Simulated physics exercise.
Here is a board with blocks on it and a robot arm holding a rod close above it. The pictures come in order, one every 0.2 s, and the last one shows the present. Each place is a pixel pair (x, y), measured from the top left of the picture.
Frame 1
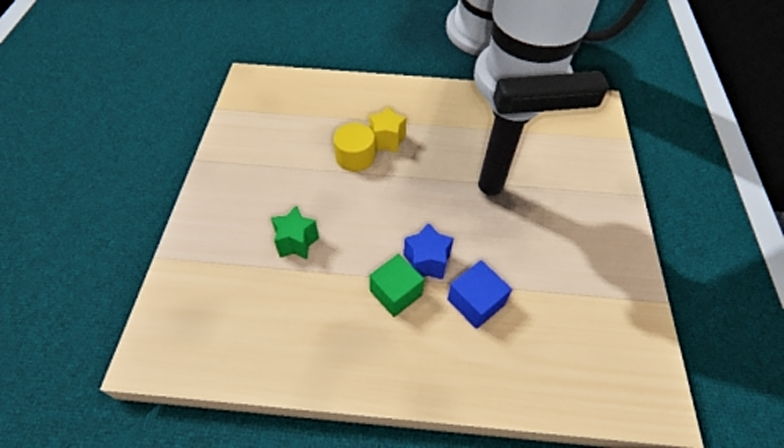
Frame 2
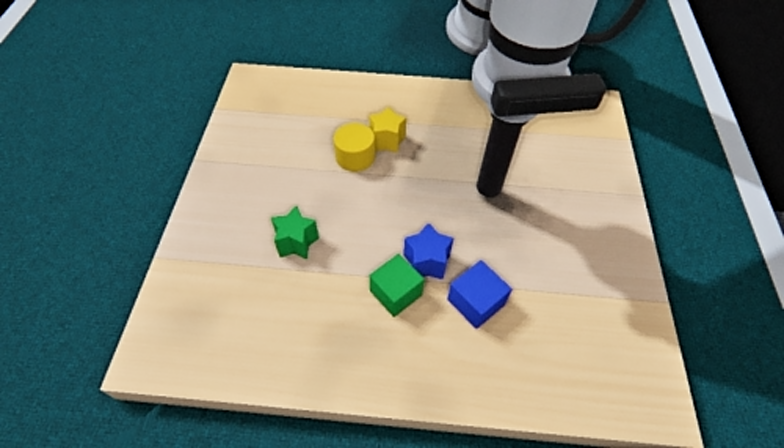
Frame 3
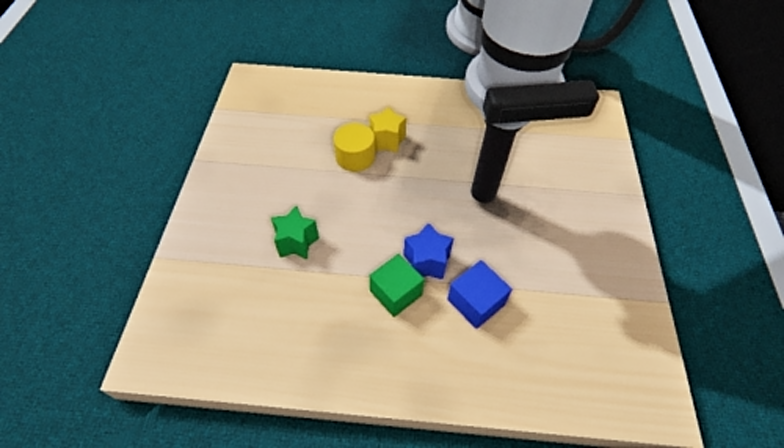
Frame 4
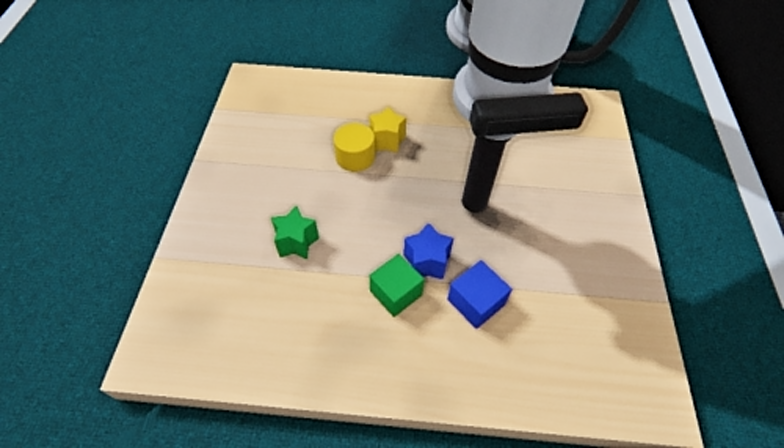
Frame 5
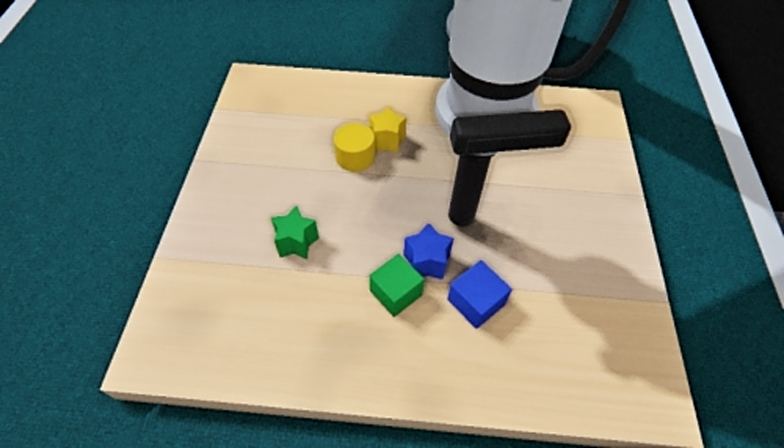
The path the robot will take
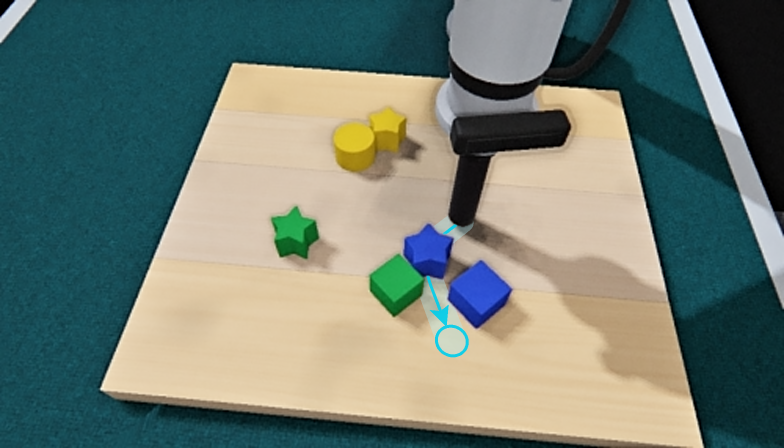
A robot arm holding a black rod moved slowly left and toward the viewer over a wooden board, nearing the blue star, while the yellow, green and blue blocks all stayed still.
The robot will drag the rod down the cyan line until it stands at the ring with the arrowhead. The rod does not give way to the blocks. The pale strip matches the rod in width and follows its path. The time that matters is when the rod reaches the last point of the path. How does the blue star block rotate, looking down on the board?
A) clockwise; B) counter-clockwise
That would be A.
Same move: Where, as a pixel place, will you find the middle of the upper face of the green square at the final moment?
Expect it around (367, 314).
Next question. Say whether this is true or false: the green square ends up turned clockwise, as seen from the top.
My answer: True.
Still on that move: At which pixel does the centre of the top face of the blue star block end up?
Around (416, 322).
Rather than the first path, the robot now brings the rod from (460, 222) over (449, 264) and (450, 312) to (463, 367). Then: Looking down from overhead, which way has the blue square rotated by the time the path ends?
It turns counter-clockwise.
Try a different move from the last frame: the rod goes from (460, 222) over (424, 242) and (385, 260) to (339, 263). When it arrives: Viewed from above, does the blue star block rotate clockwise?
I believe not.
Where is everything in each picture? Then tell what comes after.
In the first picture, lower end of the rod at (491, 186), tops of blocks, green square at (397, 277), blue star block at (430, 244), blue square at (482, 286).
In the second picture, rod at (489, 188), blocks as before.
In the third picture, rod at (484, 193), blocks as before.
In the fourth picture, rod at (475, 202), blocks as before.
In the fifth picture, rod at (461, 216), green square at (397, 277), blue star block at (430, 244), blue square at (482, 286).
The drawn path runs from (460, 222) by way of (430, 251) and (434, 294) to (452, 341).
The first path, step by step. One third of the way, rod at (431, 245); green square at (390, 285), turned 15° clockwise; blue star block at (422, 260), turned 15° anticlockwise.
Two thirds of the way, rod at (435, 289); green square at (370, 312), turned 35° clockwise; blue star block at (413, 300).
At the end, rod at (453, 336); green square at (367, 314), turned 45° clockwise; blue star block at (416, 322), turned 50° clockwise; blue square at (491, 294), turned 40° anticlockwise.
